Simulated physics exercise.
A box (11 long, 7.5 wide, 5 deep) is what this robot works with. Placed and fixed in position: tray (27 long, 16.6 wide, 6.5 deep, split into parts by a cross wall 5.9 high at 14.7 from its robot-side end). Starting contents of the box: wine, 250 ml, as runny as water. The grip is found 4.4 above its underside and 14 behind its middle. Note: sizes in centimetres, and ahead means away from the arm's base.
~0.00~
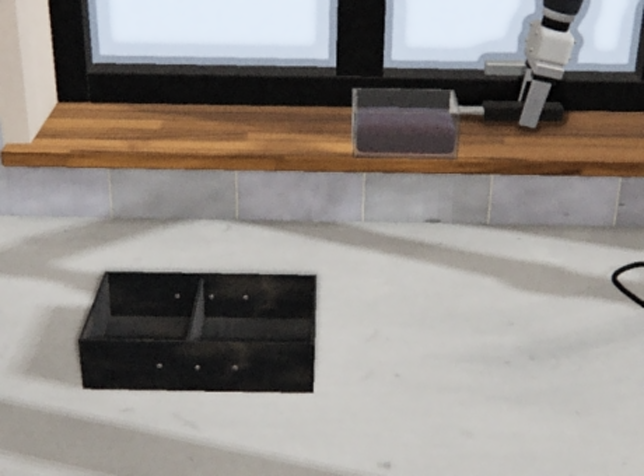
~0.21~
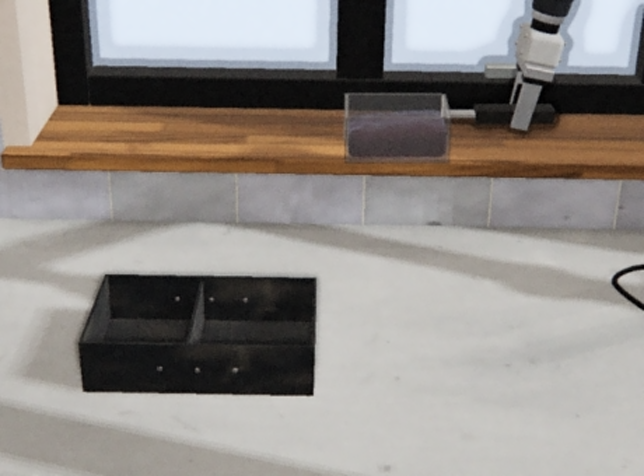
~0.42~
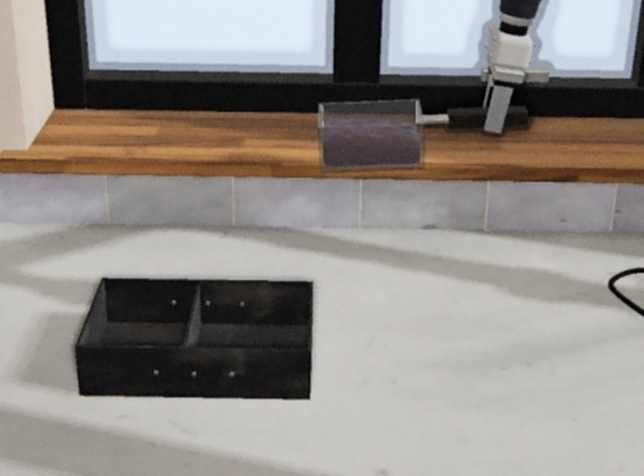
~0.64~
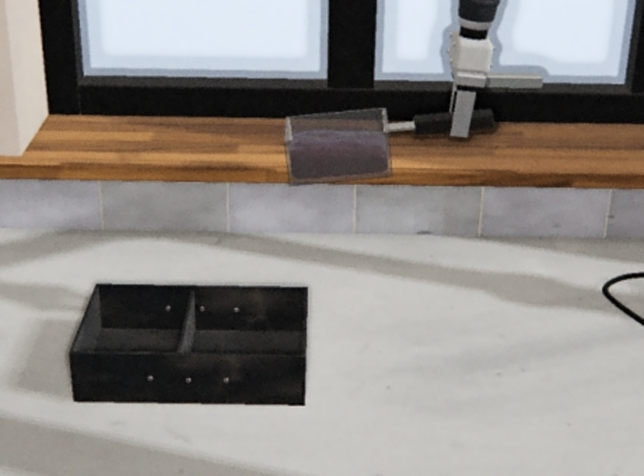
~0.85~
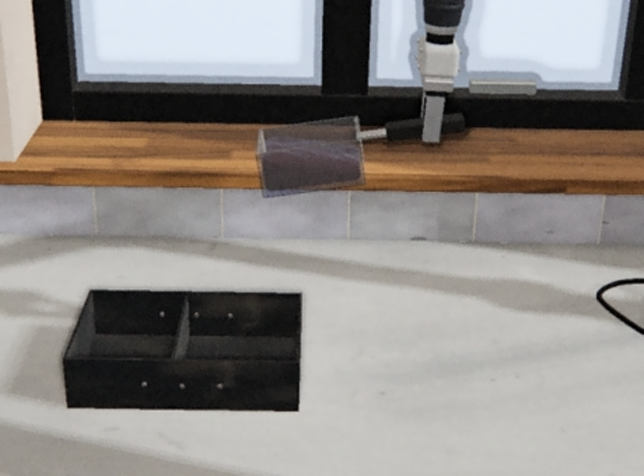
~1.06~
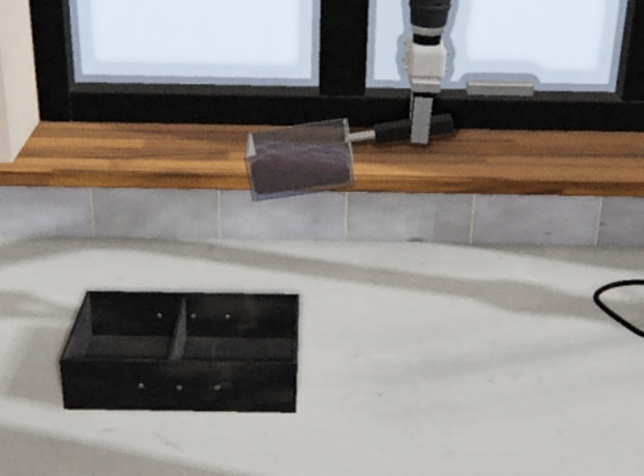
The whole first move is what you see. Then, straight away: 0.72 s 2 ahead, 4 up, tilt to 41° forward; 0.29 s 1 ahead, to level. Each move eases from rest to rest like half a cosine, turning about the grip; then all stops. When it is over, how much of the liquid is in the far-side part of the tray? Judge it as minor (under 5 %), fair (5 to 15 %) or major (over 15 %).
Minor.
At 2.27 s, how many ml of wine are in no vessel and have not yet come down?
Roughly 5 ml at that moment.
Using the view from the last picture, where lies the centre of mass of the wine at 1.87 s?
Roughly (270, 227).
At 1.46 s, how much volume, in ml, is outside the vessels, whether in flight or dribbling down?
Close to 5 ml of it.
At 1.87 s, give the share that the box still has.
Remaining: Close to 70 %.
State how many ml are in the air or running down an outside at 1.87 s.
Amount outside the vessels: Near 20 ml.
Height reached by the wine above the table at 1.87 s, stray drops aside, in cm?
It reaches up to about 28 cm above the table.
After 1.46 s, tilted 28° forward, liquid up to 29 above the table; 250 ml in the box, 5 ml in the air or running down outside.
After 1.87 s, tilted 32° forward, liquid up to 65 above the table; 175 ml in the box, 60 ml in the robot-side part, 20 ml in the air or running down outside.
After 2.27 s, level, liquid up to 82 above the table; 175 ml in the box, 75 ml in the robot-side part, 5 ml in the air or running down outside.
After 3.07 s, level, liquid up to 36 above the table; 175 ml in the box, 75 ml in the robot-side part, 5 ml on the table or floor.
At rest, 175 ml in the box, 75 ml in the robot-side part, 5 ml on the table or floor. That is 0 % in the far-side part of the tray.
